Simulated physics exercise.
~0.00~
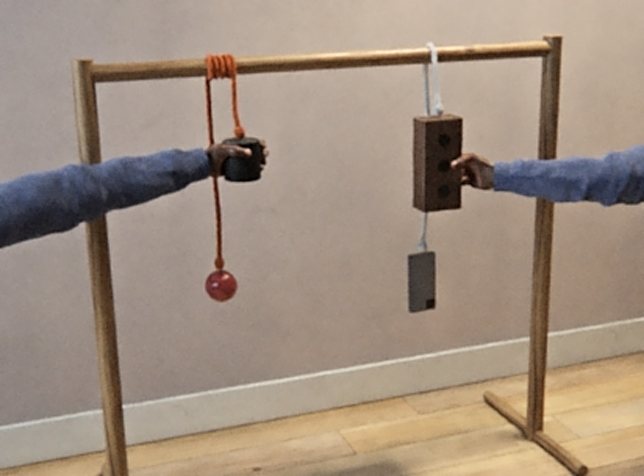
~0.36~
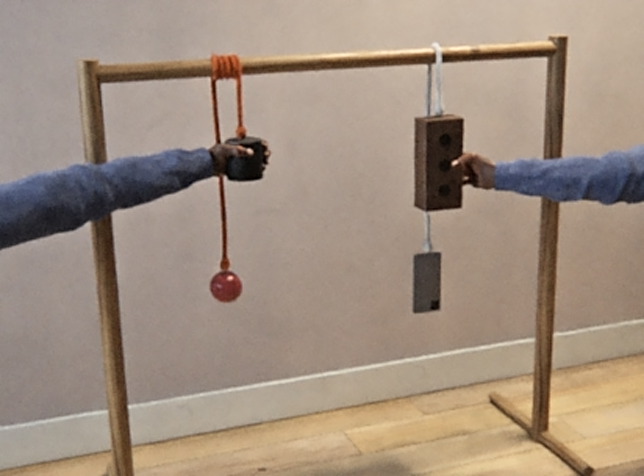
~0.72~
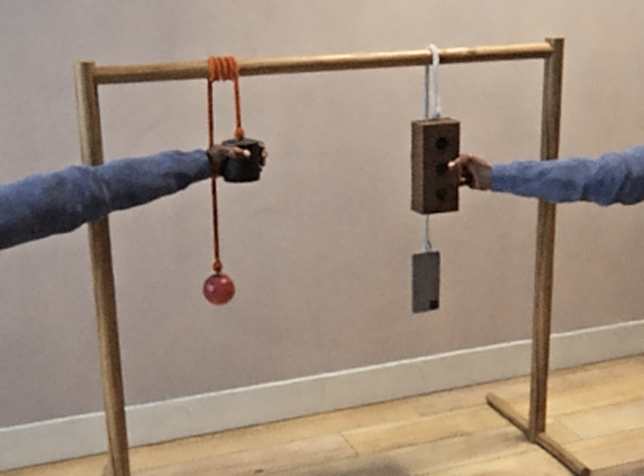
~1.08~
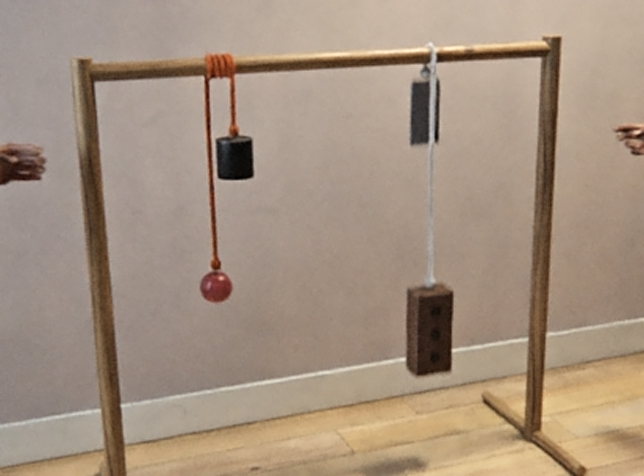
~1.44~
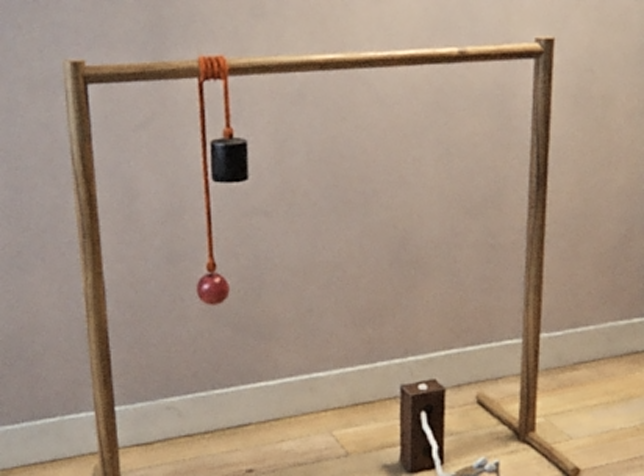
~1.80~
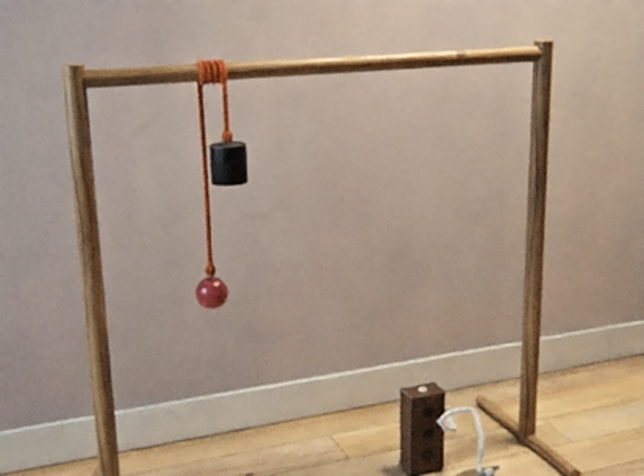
At first, two ropes hang over a wooden rail, an orange one wrapped several times on the left and a white one draped on the right. One hand holds a black cylinder on the orange rope, with a red ball hanging lower, while another holds a brown brick above a flat grey object. The hands let go and draw back toward the edges. The brick drops, pulling the grey object up toward the rail, while the cylinder stays hanging. The white rope then comes off the rail, and the brick ends upright on the floor beside it, the cylinder and ball still hanging.
